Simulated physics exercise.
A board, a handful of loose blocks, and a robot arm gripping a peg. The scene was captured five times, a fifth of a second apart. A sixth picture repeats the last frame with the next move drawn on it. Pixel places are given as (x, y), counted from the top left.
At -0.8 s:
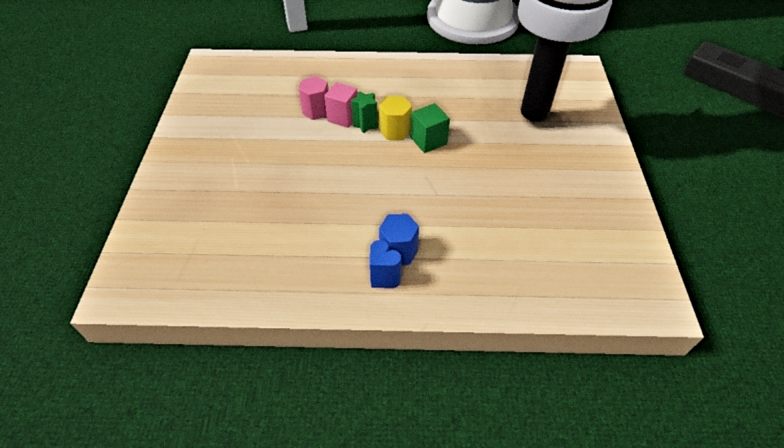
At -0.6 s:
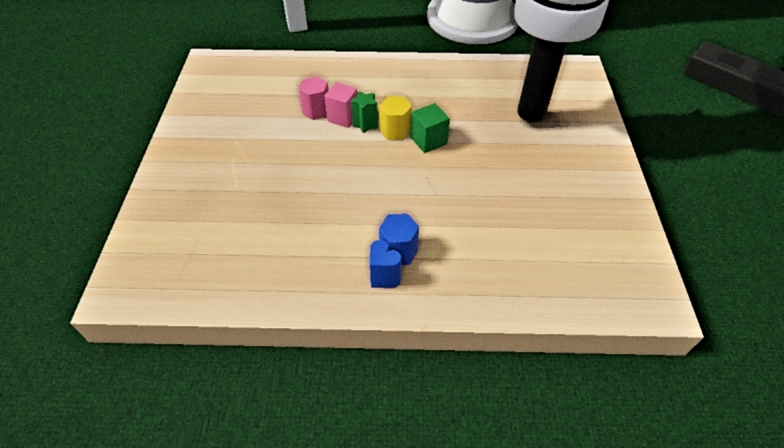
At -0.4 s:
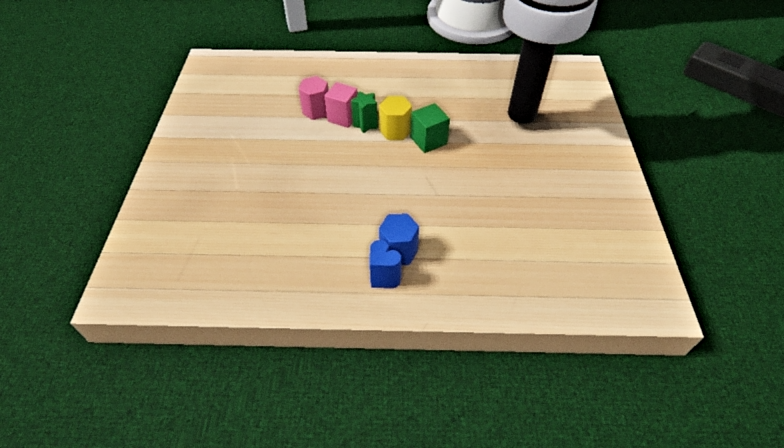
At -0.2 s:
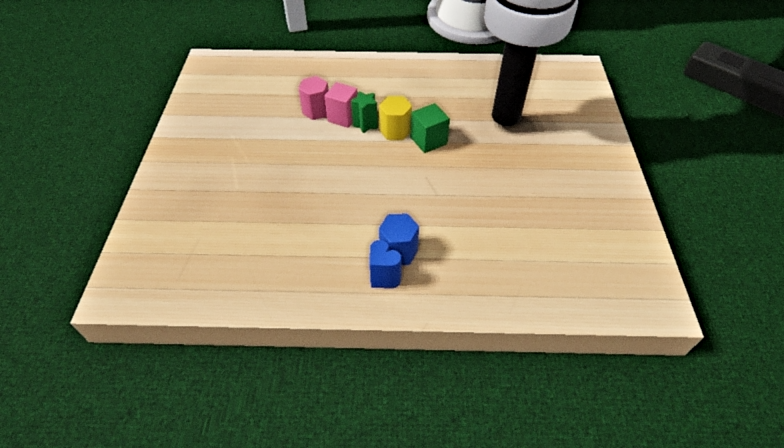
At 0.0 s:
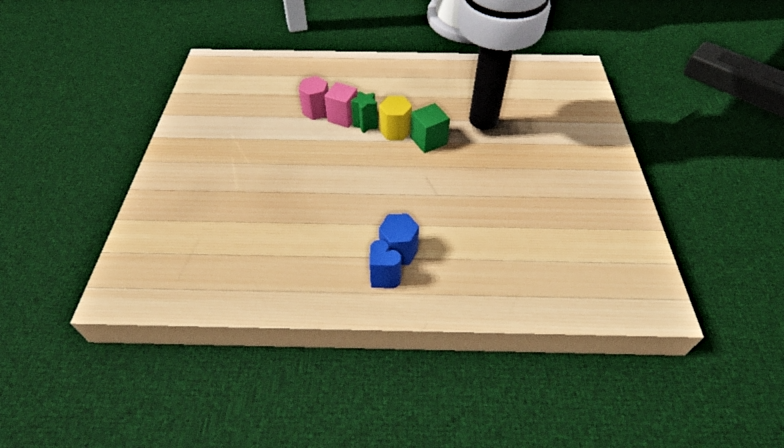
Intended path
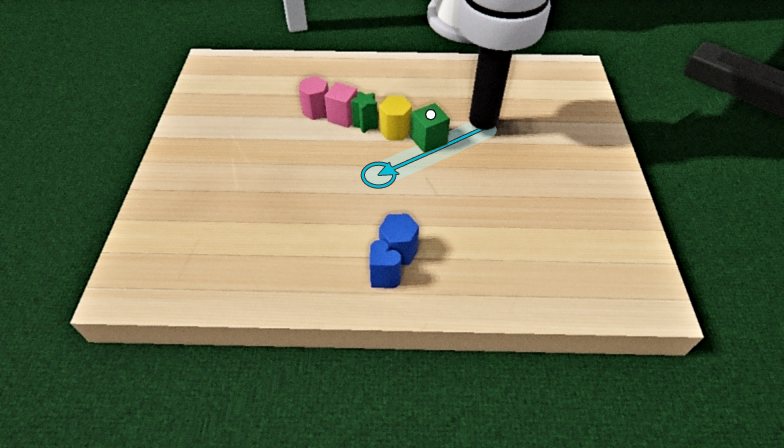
A robot arm gripping a dark peg starts near the upper right of a wooden board and slides the peg left, slowly at first, toward a row of pink, green and yellow blocks. It ends a short gap right of the green square block, while the row and two blue blocks below stay still.
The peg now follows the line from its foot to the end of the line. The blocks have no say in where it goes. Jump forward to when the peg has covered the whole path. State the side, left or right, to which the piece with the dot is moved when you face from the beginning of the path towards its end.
The shift is to the right of that direction.
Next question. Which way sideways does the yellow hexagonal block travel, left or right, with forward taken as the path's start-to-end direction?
It is displaced to the right.
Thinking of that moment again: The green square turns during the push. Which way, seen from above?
From above, it looks like the green square goes clockwise.
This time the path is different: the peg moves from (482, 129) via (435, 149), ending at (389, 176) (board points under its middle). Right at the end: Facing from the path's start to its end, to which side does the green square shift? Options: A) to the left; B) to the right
B - to the right.
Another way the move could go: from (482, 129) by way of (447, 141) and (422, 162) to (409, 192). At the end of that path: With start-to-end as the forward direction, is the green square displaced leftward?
Final answer: No.
Path on the board, from (482, 129) to (379, 175); the dot is on the green square.
The first path, step by step. One third of the way, peg (450, 137); yellow hexagonal block (391, 103); green square (421, 116), turned 20° clockwise.
Two thirds of the way, peg (414, 152); pink square (336, 91); green star block (358, 97); yellow hexagonal block (385, 98), turned 30° anticlockwise; green square (400, 115), turned 95° clockwise.
At the end, peg (378, 168); pink square (336, 91); green star block (358, 97); yellow hexagonal block (385, 98), turned 30° anticlockwise; green square (400, 115), turned 95° clockwise.
